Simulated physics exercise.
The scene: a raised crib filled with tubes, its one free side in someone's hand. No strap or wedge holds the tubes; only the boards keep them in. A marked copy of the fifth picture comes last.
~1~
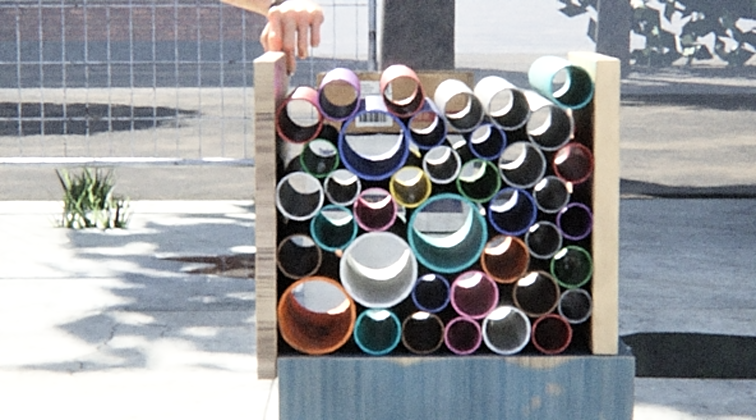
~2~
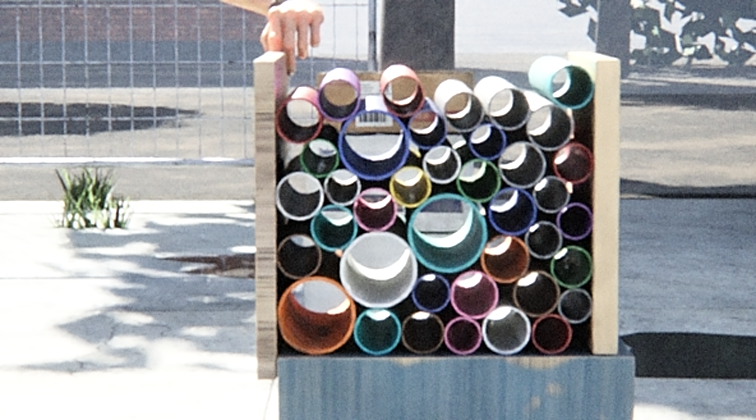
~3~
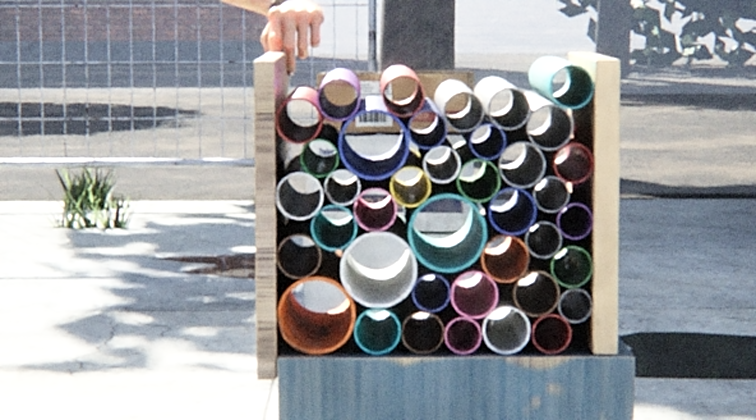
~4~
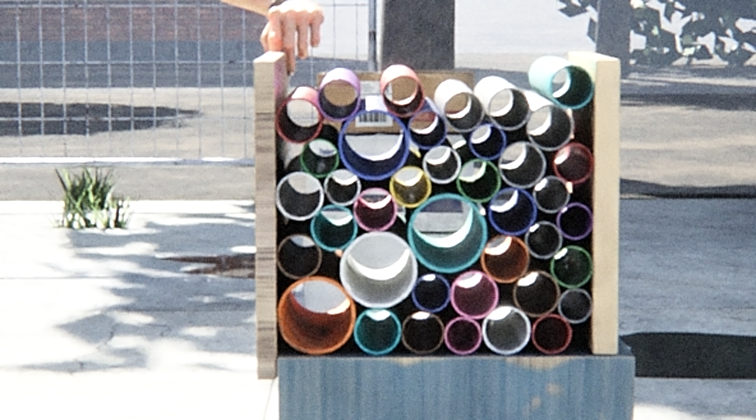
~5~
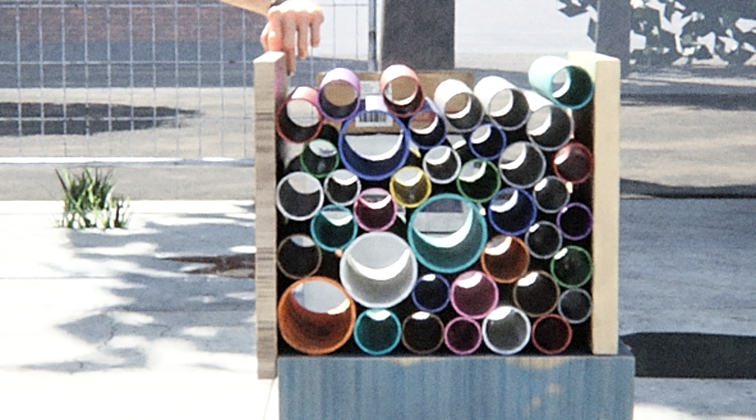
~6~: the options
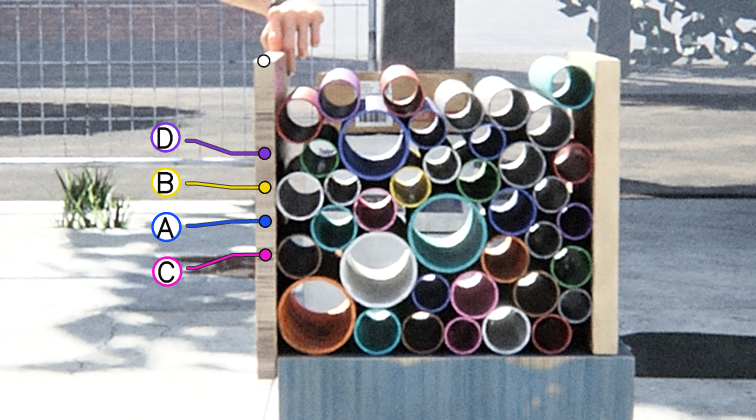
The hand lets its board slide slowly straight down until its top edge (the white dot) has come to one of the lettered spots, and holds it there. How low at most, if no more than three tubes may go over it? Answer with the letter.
No lower than A.
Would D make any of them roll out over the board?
No.
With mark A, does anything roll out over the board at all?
Yes, at A.
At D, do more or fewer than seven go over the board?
It loses fewer than seven.
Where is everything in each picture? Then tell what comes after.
A grey tube (544, 239); a grey tube (551, 194); a blue tube (374, 144), in the first frame.
A blue tube (374, 144); a blue tube (488, 141), in the second frame.
A purple tube (339, 99); side board (274, 204), in the third frame.
An orange tube (316, 315); a red tube (551, 333), in the fourth frame.
A green tube (572, 267); a grey tube (544, 239); a grey tube (551, 194), in the fifth frame.
On the copy, A at (265, 222); B at (265, 187); C at (266, 255); D at (265, 154); the white dot at (264, 61).
On A. First, top of the board (275, 134).
Then, top of the board (276, 217).
Finally, top of the board (276, 221), one out over the board.
By contrast, B one out over the board; C more than three out over the board; D none out over the board.
